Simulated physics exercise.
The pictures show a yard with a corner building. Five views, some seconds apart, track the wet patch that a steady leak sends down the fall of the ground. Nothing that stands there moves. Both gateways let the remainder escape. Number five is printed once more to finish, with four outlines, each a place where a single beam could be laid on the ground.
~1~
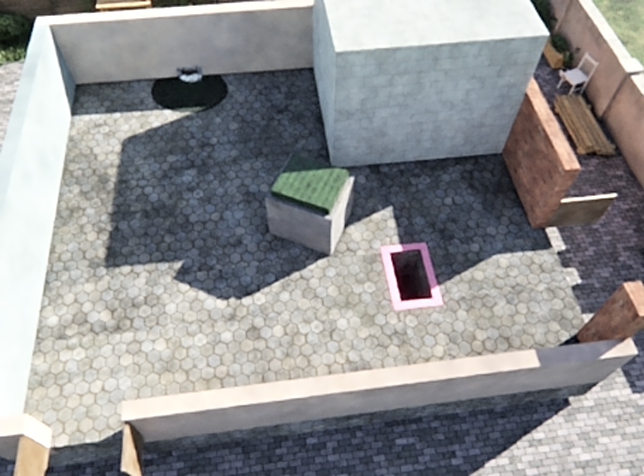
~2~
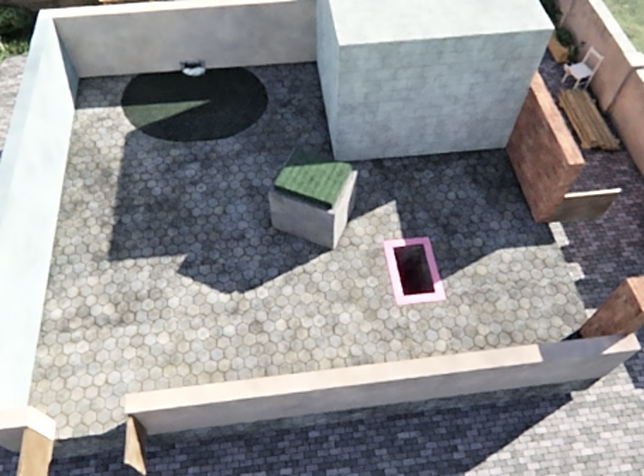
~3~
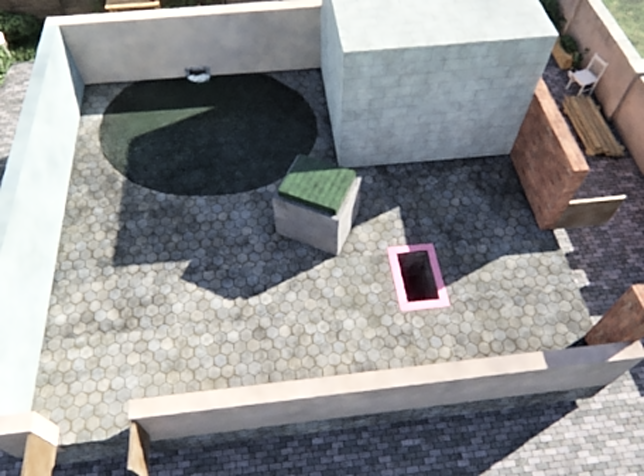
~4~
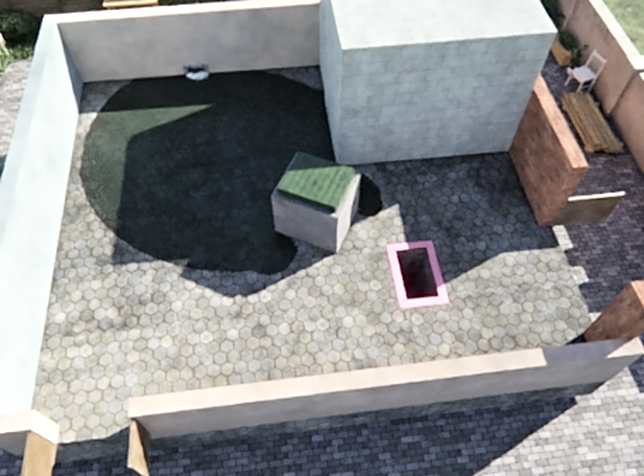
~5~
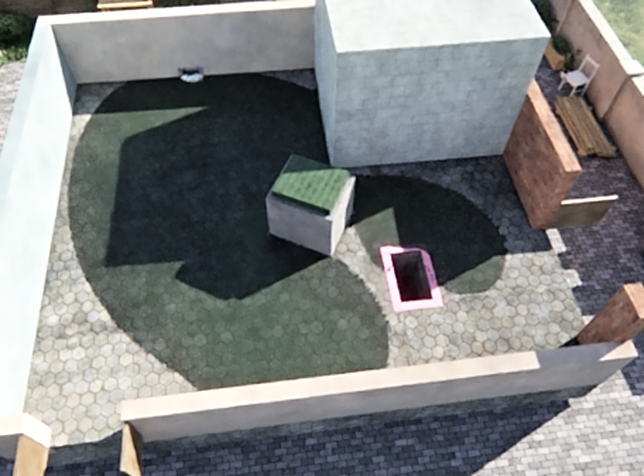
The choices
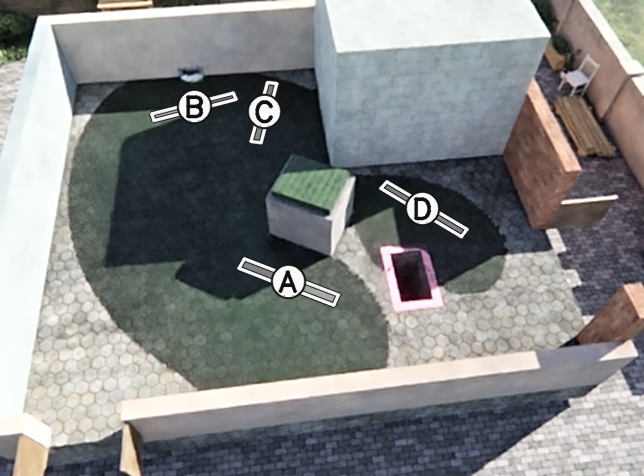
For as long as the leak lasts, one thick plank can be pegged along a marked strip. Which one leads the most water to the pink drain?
Spot A.
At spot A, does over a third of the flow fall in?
No, it does not.
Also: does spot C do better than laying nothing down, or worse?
Spot C is worse.
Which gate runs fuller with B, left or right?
The right gate.
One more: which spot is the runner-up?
D.
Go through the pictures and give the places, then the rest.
Outfall at (190, 72); pink drain at (411, 275); open gate at (553, 278); open gate at (96, 425); 3 % of the ground under water, visible out to (212, 104); pink drain still dry, in the first picture.
In the second picture, 10 % of the ground under water, visible out to (185, 140); pink drain still dry.
In the third picture, 22 % of the ground under water, visible out to (258, 182); pink drain still dry.
In the fourth picture, 38 % of the ground under water, visible out to (285, 261); pink drain still dry.
In the fifth picture, 62 % of the ground under water, visible out to (482, 282); pink drain taking water.
In white, A from (241, 263) to (336, 300); B from (152, 117) to (234, 96); C from (256, 142) to (272, 83); D from (383, 185) to (464, 232).
With A, about 22 % of the stream goes into the pink drain, about 78 % out by the gates.
With B, about 10 % of the stream goes into the pink drain, about 90 % out by the gates.
With C, about 7 % of the stream goes into the pink drain, about 93 % out by the gates.
With D, about 14 % of the stream goes into the pink drain, about 86 % out by the gates.
